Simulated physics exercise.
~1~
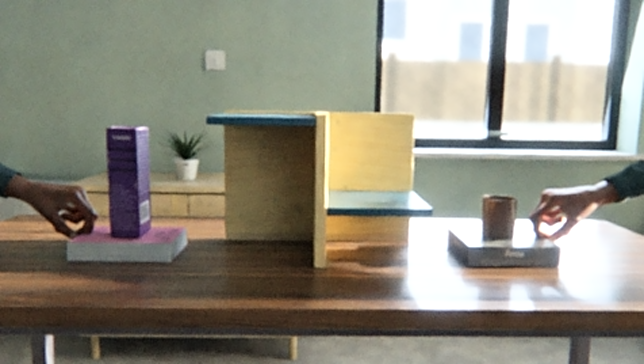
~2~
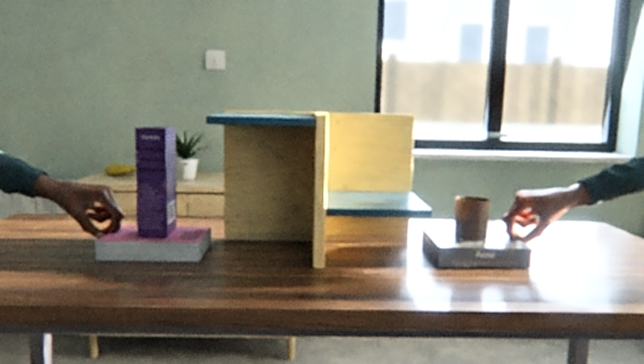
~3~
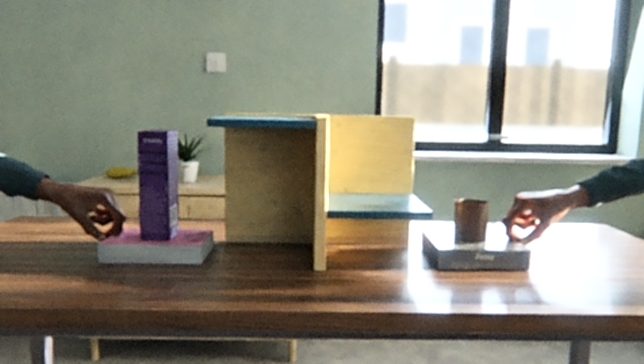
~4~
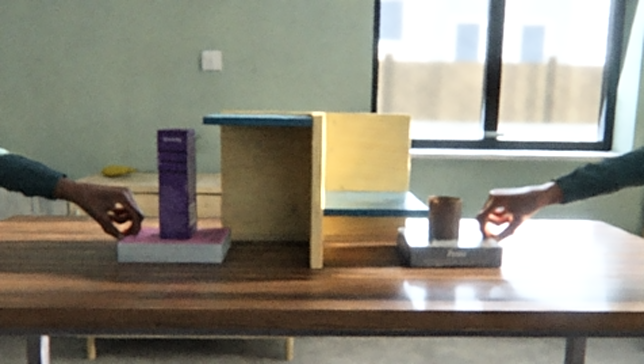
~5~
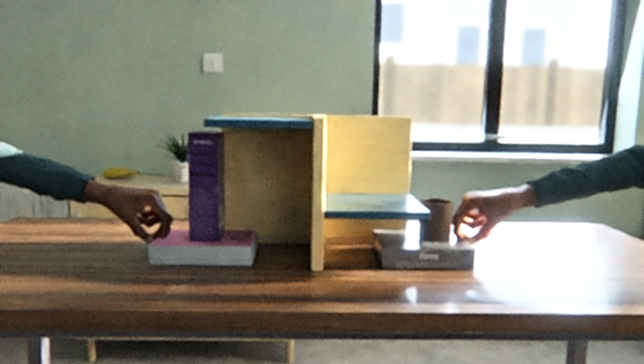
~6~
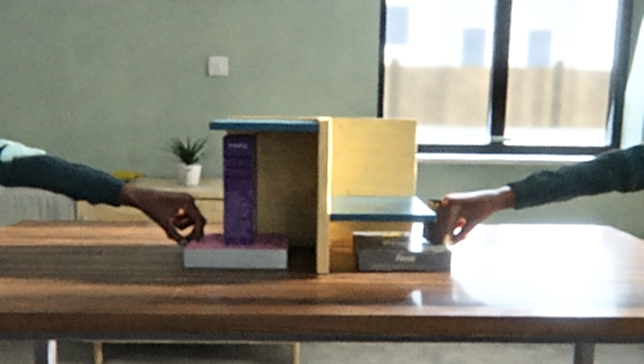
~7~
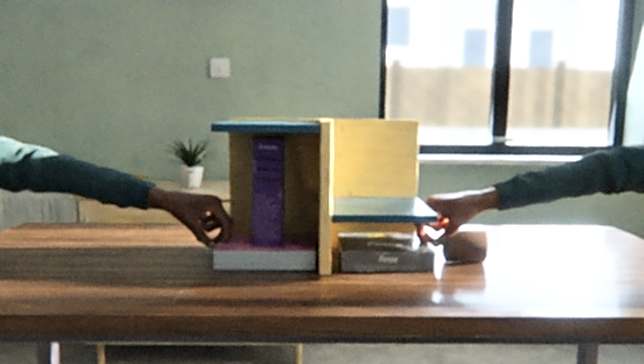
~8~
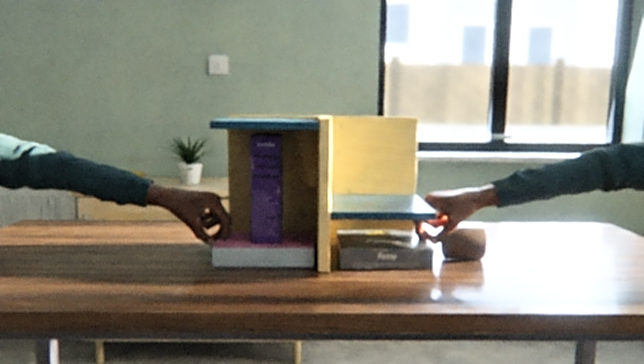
We see two hands slide flat bases inward toward a wooden shelf, a purple carton on the left one and a brown beaker on the right; the carton passes upright under the higher ledge, while the lower ledge knocks the beaker back onto its side on the table.
